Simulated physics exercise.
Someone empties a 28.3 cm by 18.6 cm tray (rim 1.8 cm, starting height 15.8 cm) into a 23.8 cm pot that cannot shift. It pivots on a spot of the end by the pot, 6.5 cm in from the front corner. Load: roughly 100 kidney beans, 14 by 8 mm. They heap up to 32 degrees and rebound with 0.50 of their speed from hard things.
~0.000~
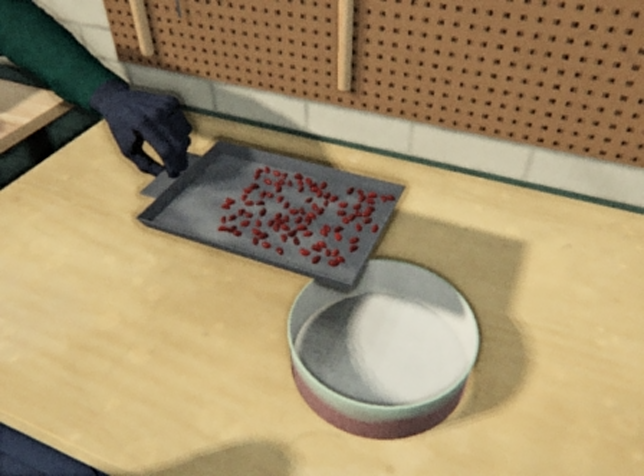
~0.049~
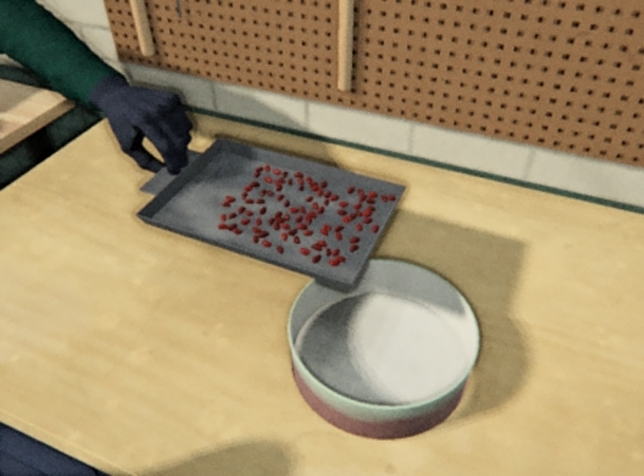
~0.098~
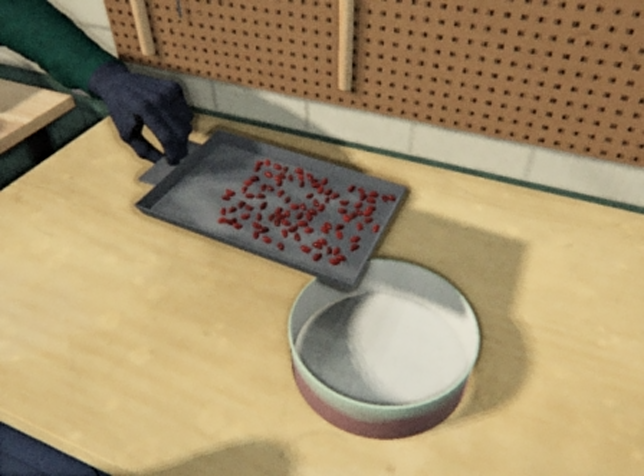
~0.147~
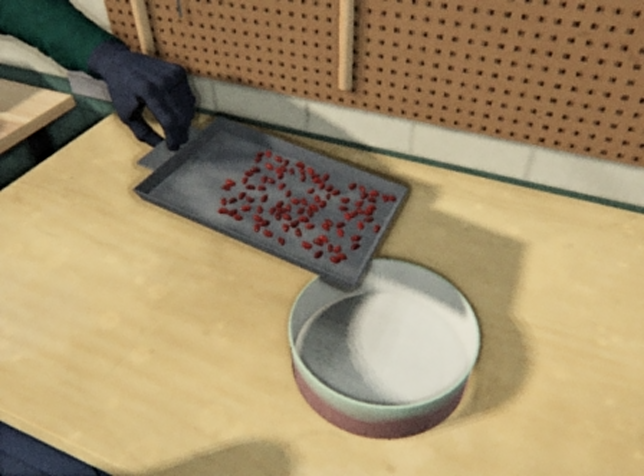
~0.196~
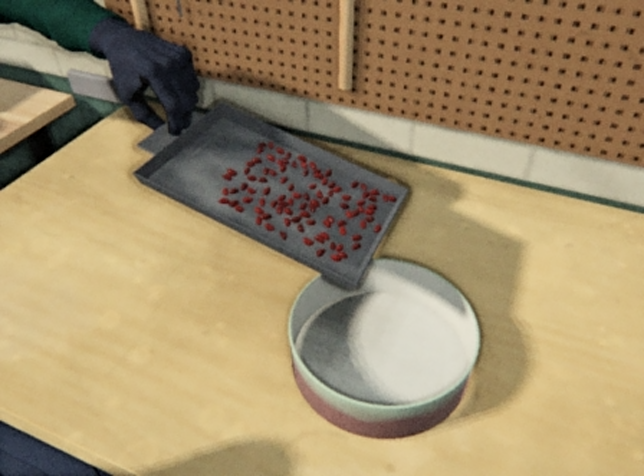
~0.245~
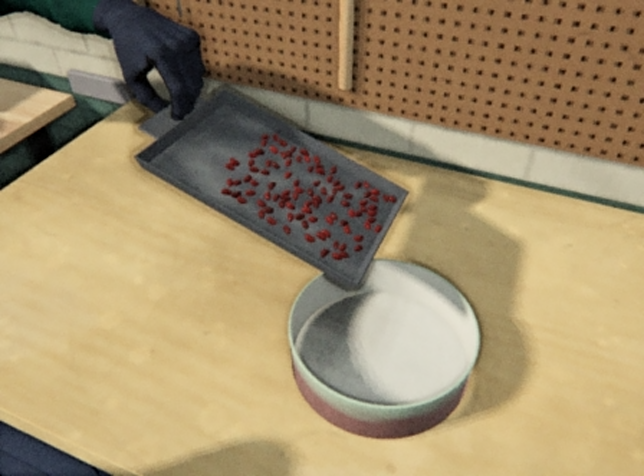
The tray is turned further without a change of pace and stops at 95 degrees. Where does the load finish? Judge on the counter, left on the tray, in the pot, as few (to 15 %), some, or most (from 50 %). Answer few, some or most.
Counter some, tray few, pot most.
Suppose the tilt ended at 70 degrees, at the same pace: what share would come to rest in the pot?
Then about 35 per cent.
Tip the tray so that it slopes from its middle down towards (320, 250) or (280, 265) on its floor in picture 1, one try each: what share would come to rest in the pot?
Some 100 and 95 per cent.
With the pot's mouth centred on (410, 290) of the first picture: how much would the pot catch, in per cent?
Some 100 per cent.
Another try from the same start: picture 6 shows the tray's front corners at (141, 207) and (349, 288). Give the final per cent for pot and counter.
Pot 90, counter 10.
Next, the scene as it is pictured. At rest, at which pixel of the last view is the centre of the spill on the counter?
Near (458, 284).
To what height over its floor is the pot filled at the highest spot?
Roughly 1.0 cm.
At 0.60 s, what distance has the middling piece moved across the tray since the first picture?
Roughly 10 cm.
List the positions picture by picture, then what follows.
The first frame shows tray tilt 0 degrees, front corners at (144, 216) and (348, 278); middle of the pieces at (302, 211); pot at (382, 324).
The second frame shows tray tilt 1 degrees, front corners at (144, 213) and (349, 278); middle of the pieces at (302, 210).
The third frame shows tray tilt 4 degrees, front corners at (142, 203) and (350, 278), lowest corner right back; middle of the pieces at (303, 207).
The fourth frame shows tray tilt 9 degrees, front corners at (141, 188) and (352, 278), lowest corner right back; middle of the pieces at (304, 202).
The fifth frame shows tray tilt 14 degrees, front corners at (142, 172) and (353, 277), lowest corner right back; middle of the pieces at (306, 196).
The sixth frame shows tray tilt 19 degrees, front corners at (144, 156) and (355, 277), lowest corner right back; middle of the pieces at (311, 192); pot at (383, 324). Its pace works out near 105 degrees a second.
Then, at 0.60 s, tilt 55 degrees; the tray holds 100 %, the pot 0 %.
Then, at 0.84 s, tilt 80 degrees; the tray holds 45 %, the pot 25 %.
After 1.19 s, tilt 95 degrees; the tray holds 0 %, the pot 60 %.
By 2.2 s all is still; counter 40 %, tray 0 %, pot 60 %.
